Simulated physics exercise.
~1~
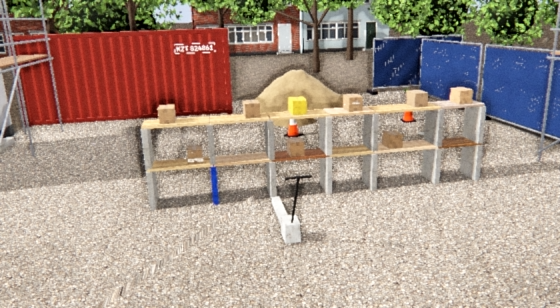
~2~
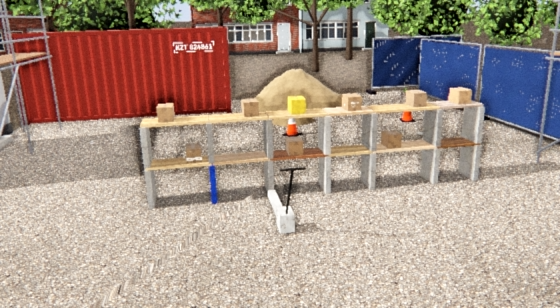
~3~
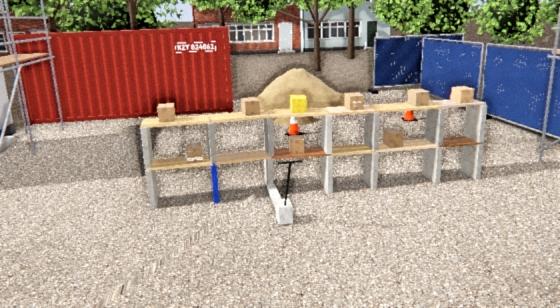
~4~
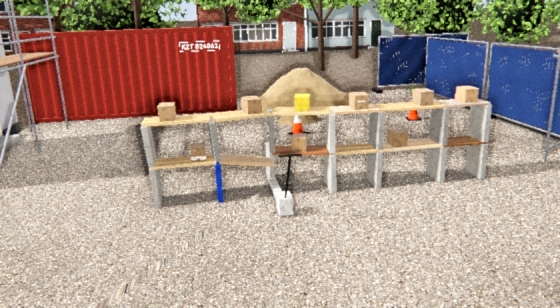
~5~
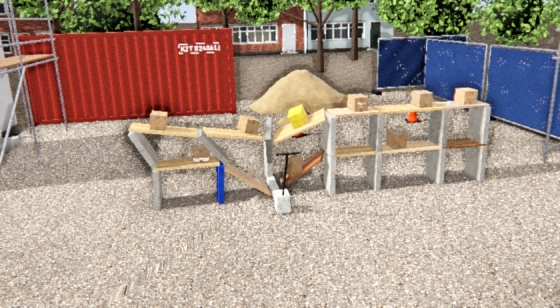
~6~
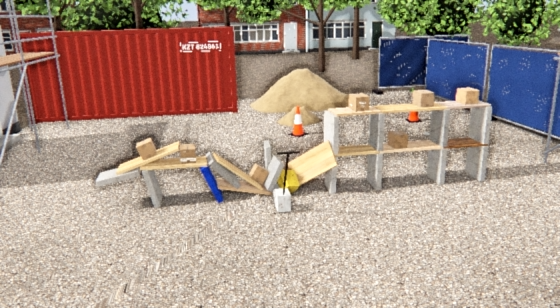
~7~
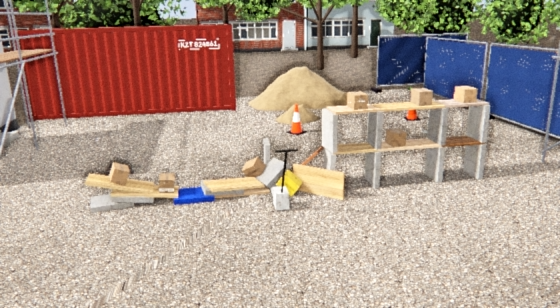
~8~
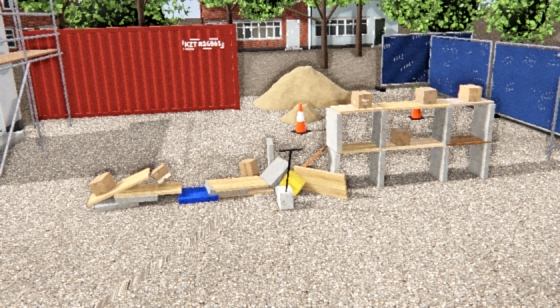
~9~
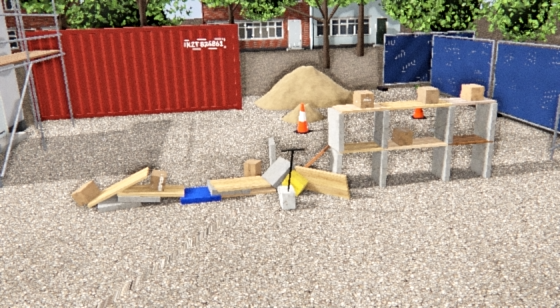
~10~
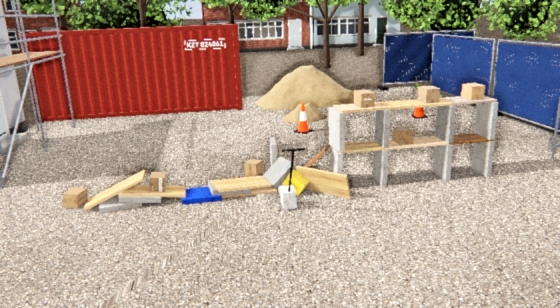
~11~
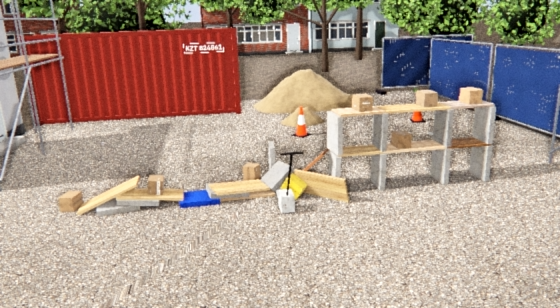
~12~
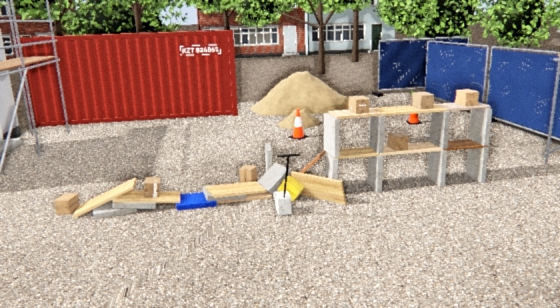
Left half of a two-tier block-and-board shelf collapsing after a floor jack pushes its base, cartons tumbling, right half left standing.
